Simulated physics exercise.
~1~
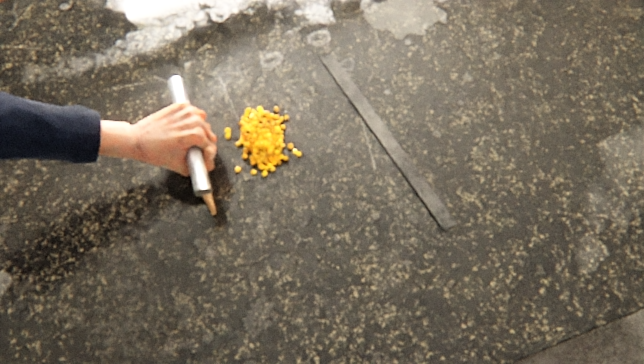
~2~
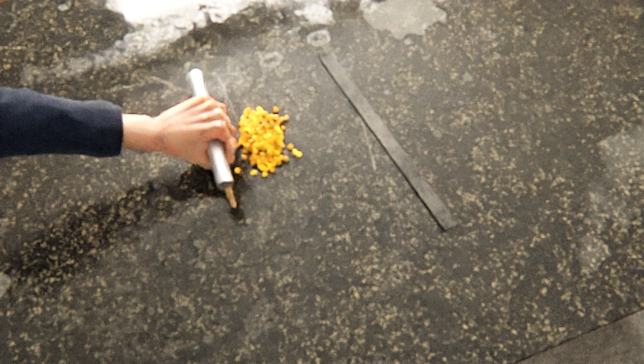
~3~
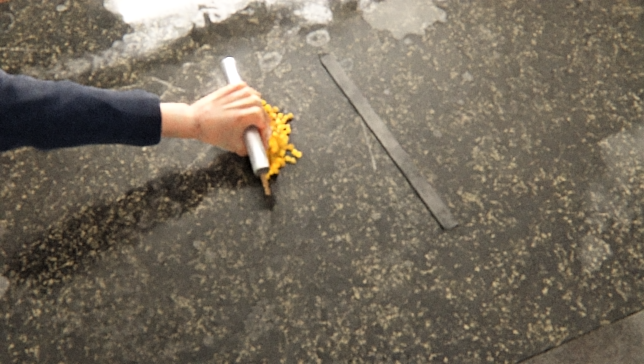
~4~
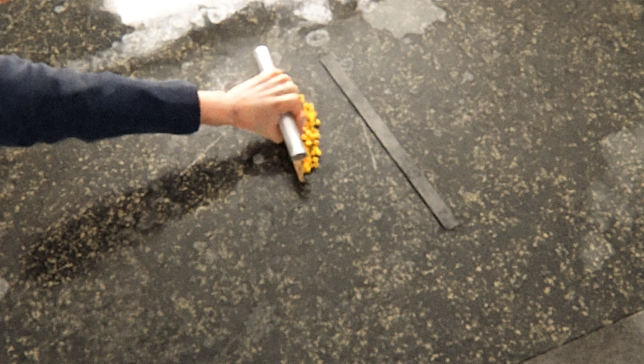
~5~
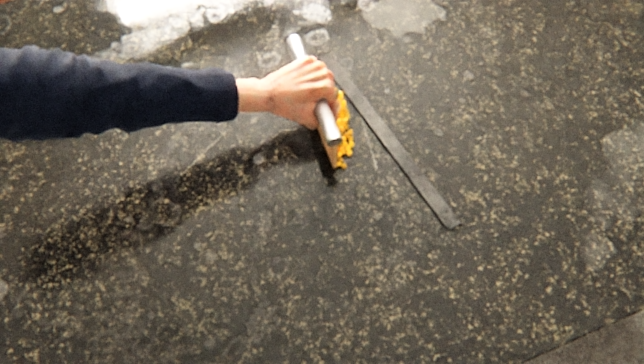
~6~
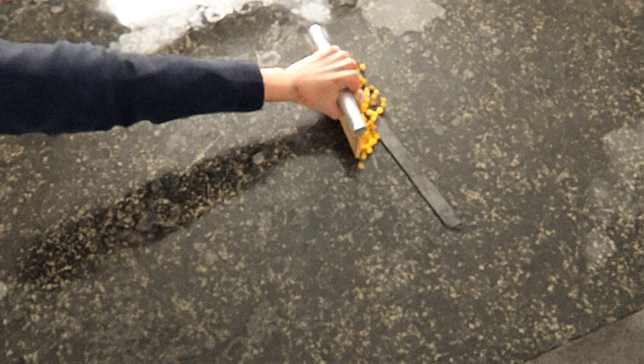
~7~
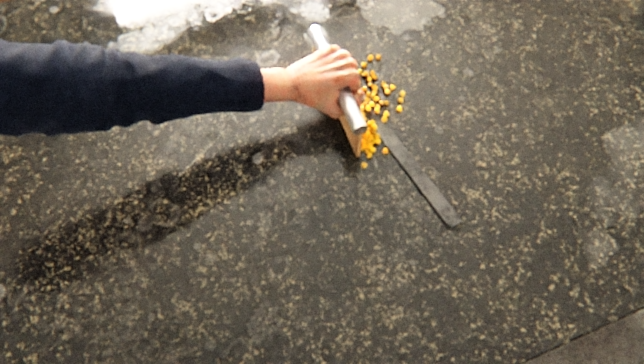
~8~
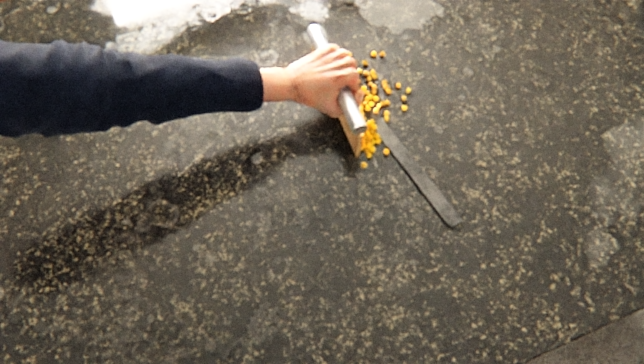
The footage shows a hand in a dark sleeve pushing a scraper rightwards across a speckled dark surface, gathering a small pile of yellow maize kernels and driving it to a thin fixed strip, where the scraper stops and some kernels scatter over and beyond the strip before resting.
